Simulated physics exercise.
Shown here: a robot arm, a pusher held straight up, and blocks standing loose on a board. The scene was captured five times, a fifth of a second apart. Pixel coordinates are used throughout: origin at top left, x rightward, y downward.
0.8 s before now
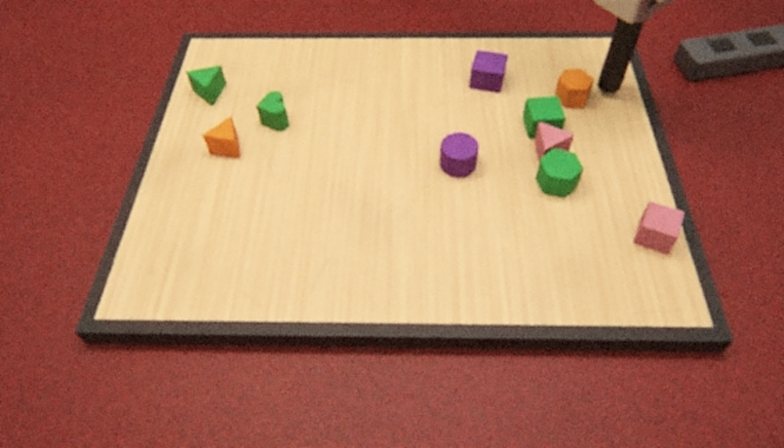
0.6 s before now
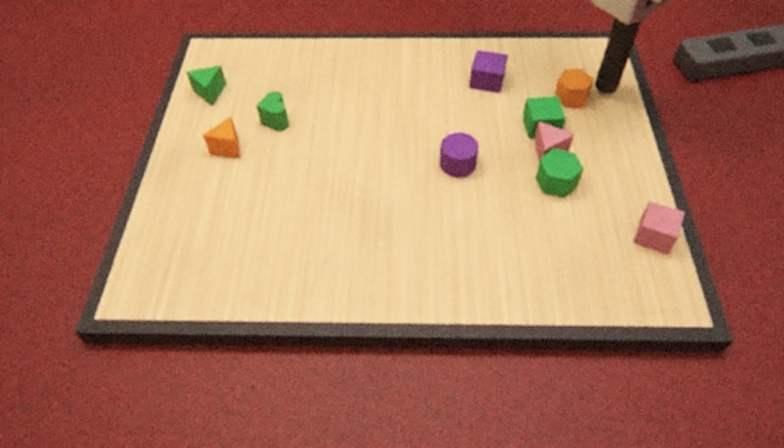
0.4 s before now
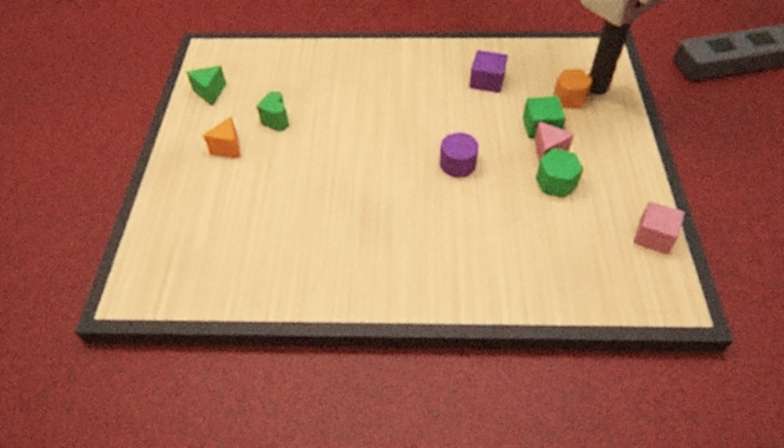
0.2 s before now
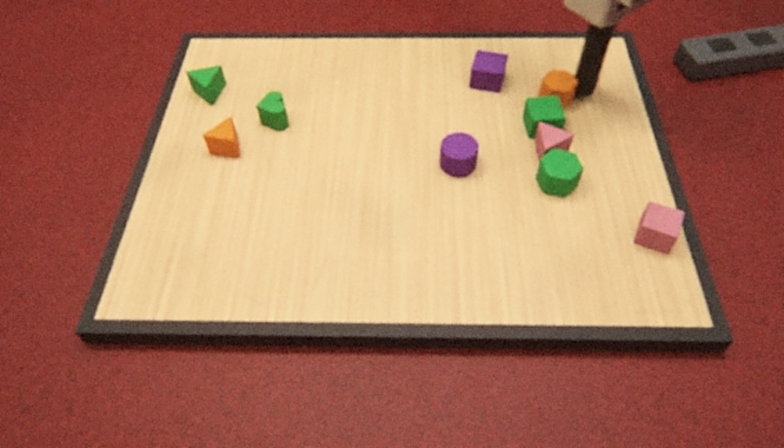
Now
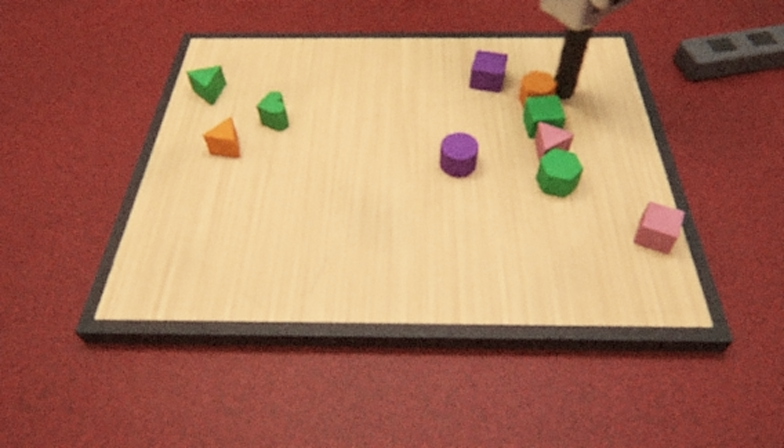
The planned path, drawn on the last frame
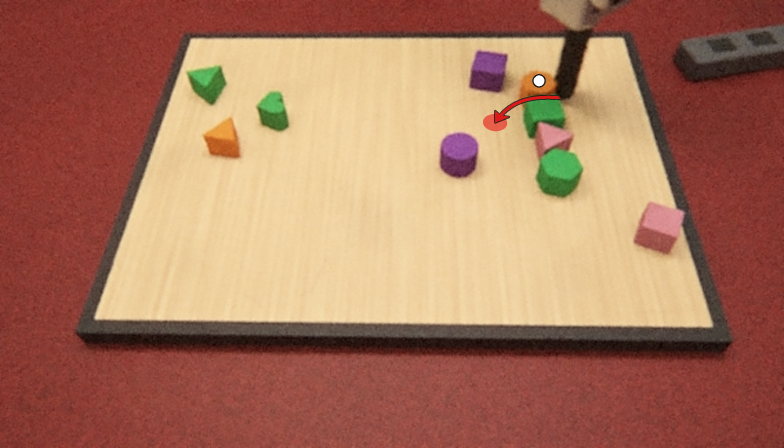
At first, a dark upright pusher on a robot arm stands near the board's upper right corner, just right of an orange hexagonal block, with other blocks scattered around. The pusher moves left to the orange block, then pushes it left behind the green square piece, while the other blocks stay put.
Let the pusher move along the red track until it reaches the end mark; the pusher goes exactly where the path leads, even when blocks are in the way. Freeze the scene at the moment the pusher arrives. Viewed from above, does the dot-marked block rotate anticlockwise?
No.
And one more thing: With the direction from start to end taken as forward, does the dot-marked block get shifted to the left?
In short: No.
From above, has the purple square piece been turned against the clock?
In short: No.
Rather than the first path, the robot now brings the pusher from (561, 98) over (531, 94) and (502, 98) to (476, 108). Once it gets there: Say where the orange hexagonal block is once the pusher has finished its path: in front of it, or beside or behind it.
The pusher will still be pushing it.
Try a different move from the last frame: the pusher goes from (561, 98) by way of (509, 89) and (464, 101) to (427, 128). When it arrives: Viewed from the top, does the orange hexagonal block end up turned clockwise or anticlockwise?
From above, it looks like the orange hexagonal block goes counterclockwise.
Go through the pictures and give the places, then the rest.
In the first picture, lower end of the pusher (609, 86), tops of blocks, purple square piece (490, 61), orange hexagonal block (576, 78), green square piece (546, 107).
In the second picture, pusher (606, 87), blocks as before.
In the third picture, pusher (597, 88), blocks as before.
In the fourth picture, pusher (583, 90), orange hexagonal block (560, 80).
In the fifth picture, pusher (563, 92), purple square piece (490, 61), orange hexagonal block (539, 81), green square piece (546, 107).
The drawn path runs from (561, 98) through (534, 98) and (510, 107) to (495, 123); the dot is on the orange hexagonal block.
What follows on the original path. One third of the way, pusher (535, 93); orange hexagonal block (511, 82).
Two thirds of the way, pusher (511, 102); purple square piece (483, 60), turned 30° clockwise; orange hexagonal block (486, 86), turned 30° clockwise.
At the end, pusher (496, 117); purple square piece (483, 60), turned 30° clockwise; orange hexagonal block (477, 88), turned 50° clockwise; green square piece not moved.
